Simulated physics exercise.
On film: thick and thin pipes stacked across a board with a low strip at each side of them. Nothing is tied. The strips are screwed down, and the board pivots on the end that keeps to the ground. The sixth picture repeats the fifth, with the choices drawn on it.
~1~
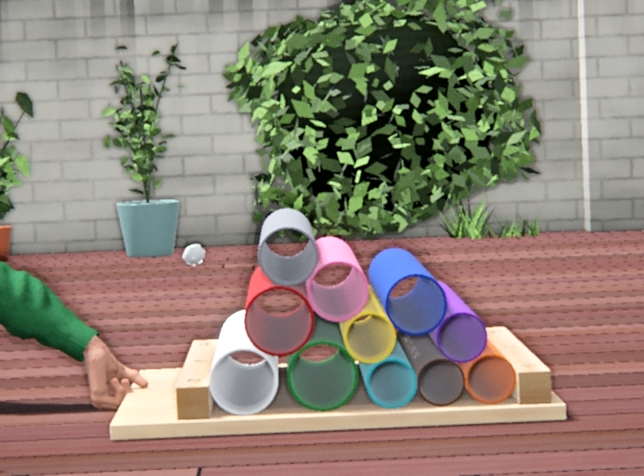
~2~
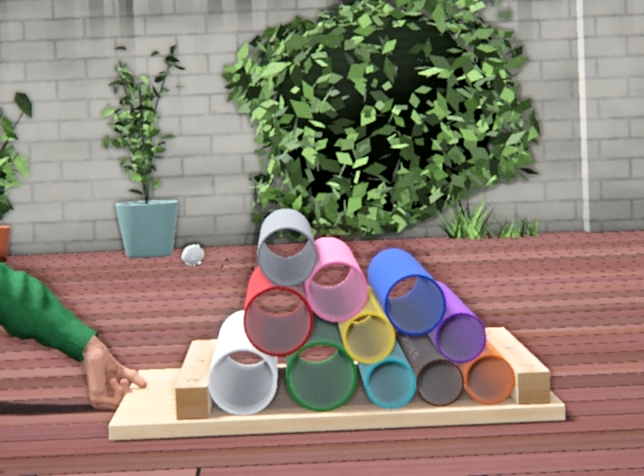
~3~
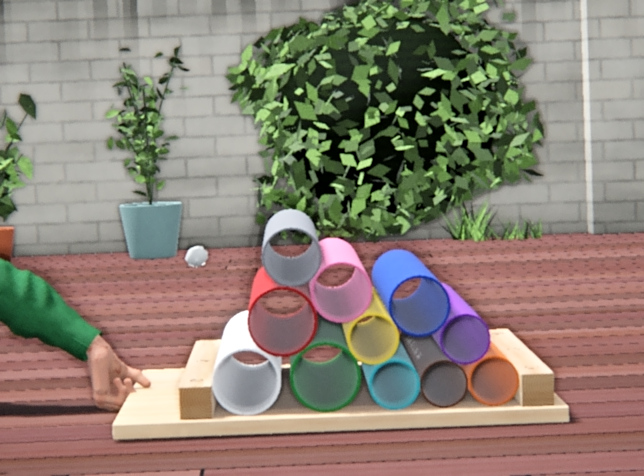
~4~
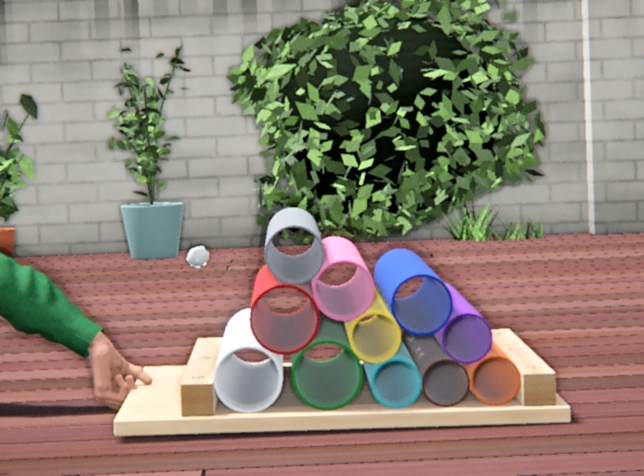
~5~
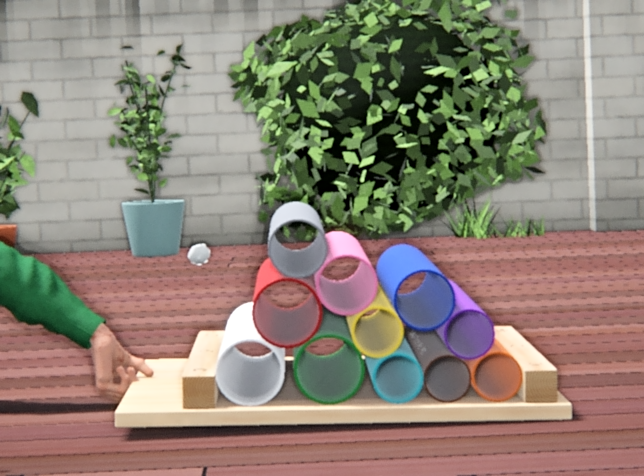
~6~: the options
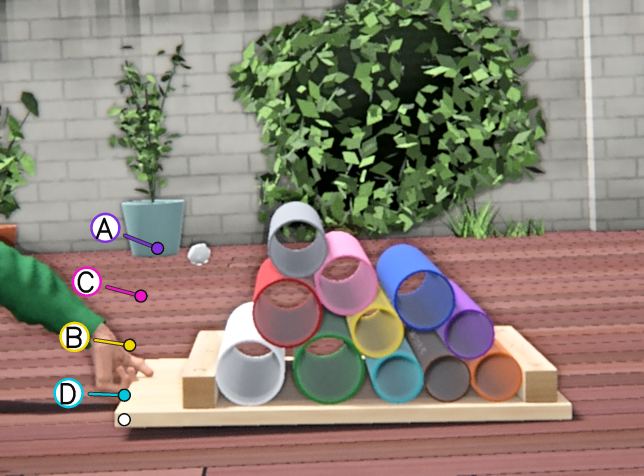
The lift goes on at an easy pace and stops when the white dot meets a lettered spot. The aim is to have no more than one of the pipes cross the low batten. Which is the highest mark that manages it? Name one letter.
Lift it to B and no more.
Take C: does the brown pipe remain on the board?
Yes, with C.
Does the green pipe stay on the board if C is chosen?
The green pipe: Yes.
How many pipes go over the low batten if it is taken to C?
The count is five.
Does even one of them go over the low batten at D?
No, at D.
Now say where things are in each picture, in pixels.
The first picture shows brown pipe (441, 382); orange pipe (490, 379); purple pipe (462, 337).
The second picture shows purple pipe (461, 338); yellow pipe (369, 338).
The third picture shows board (335, 379); white pipe (246, 381); pink pipe (342, 292).
The fourth picture shows board (337, 377); white pipe (248, 379); green pipe (327, 375).
The fifth picture shows board (338, 372); white pipe (250, 372); green pipe (329, 369).
On the marked copy, A at (157, 249); B at (130, 345); C at (141, 296); D at (124, 395); the white dot at (124, 420).
With B. Early on, board at 10°.
Further on, board at 11°.
At the end, board at 11°, none over the low batten.
As for the rest, A five over the low batten; C five over the low batten; D none over the low batten.
